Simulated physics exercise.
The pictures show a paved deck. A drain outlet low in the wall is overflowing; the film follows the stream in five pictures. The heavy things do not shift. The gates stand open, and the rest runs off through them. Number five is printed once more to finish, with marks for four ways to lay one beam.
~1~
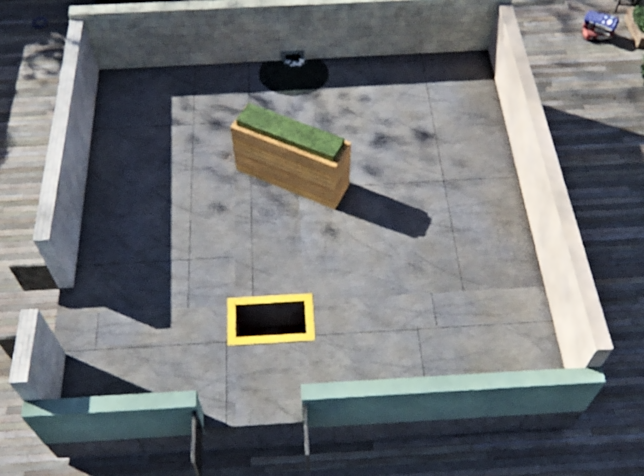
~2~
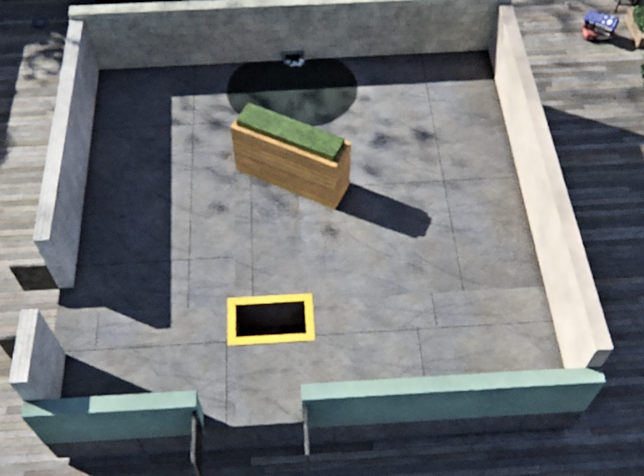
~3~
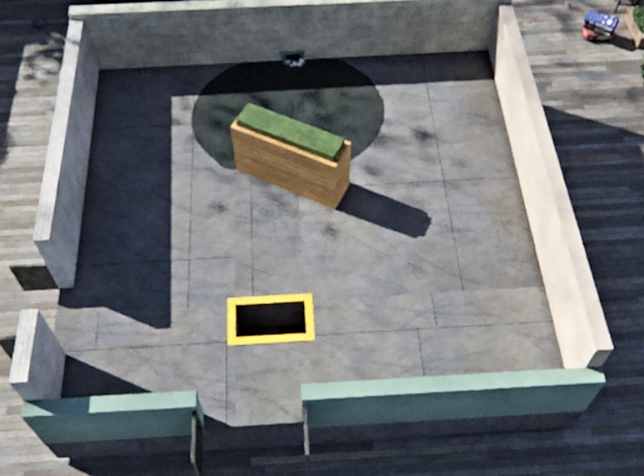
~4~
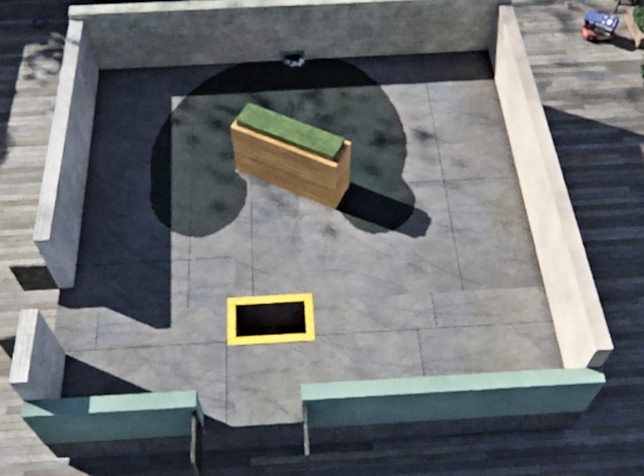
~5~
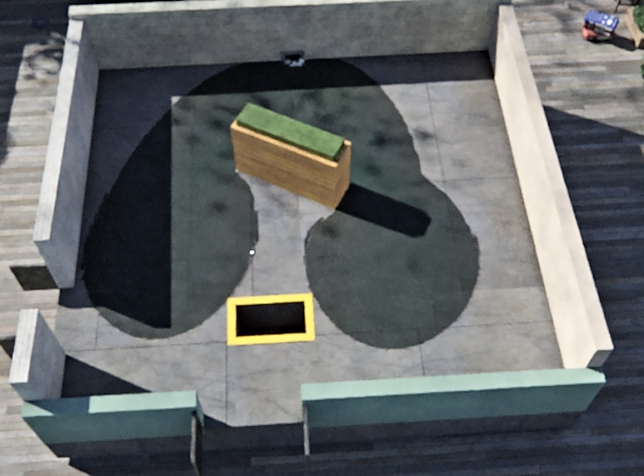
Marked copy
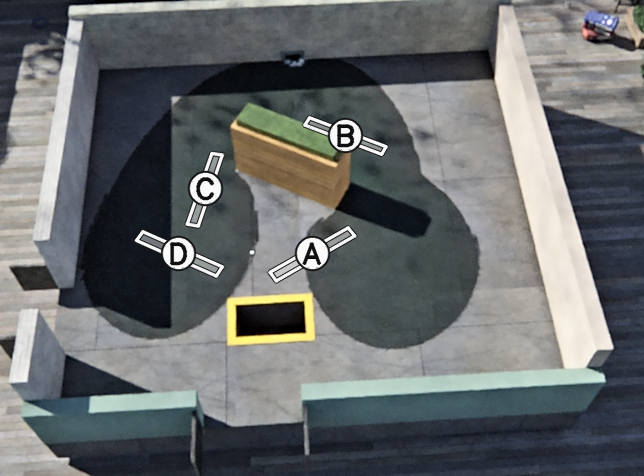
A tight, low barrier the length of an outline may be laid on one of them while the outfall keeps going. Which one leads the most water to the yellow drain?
D is best.
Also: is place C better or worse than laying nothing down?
Place C is better.
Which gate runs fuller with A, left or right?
More leaves on the right.
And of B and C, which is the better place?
C it is.
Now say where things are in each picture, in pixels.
Outfall at (293, 56); yellow drain at (271, 319); open gate at (253, 410); open gate at (70, 320); water covers 2 % of the ground and shows as far out as (293, 92); yellow drain still dry.
Water covers 6 % of the ground and shows as far out as (235, 109); yellow drain still dry.
Water covers 13 % of the ground and shows as far out as (213, 154); yellow drain still dry.
Water covers 22 % of the ground and shows as far out as (398, 225); yellow drain still dry.
Water covers 40 % of the ground and shows as far out as (388, 347); yellow drain still dry.
On the marked copy, A from (273, 276) to (351, 231); B from (307, 121) to (383, 150); C from (192, 225) to (217, 154); D from (139, 236) to (219, 271).
If A is chosen, about 6 % of the stream runs into the yellow drain, about 91 % out by the gates.
If B is chosen, about 6 % of the stream runs into the yellow drain, about 91 % out by the gates.
If C is chosen, about 11 % of the stream runs into the yellow drain, about 86 % out by the gates.
If D is chosen, about 26 % of the stream runs into the yellow drain, about 69 % out by the gates.
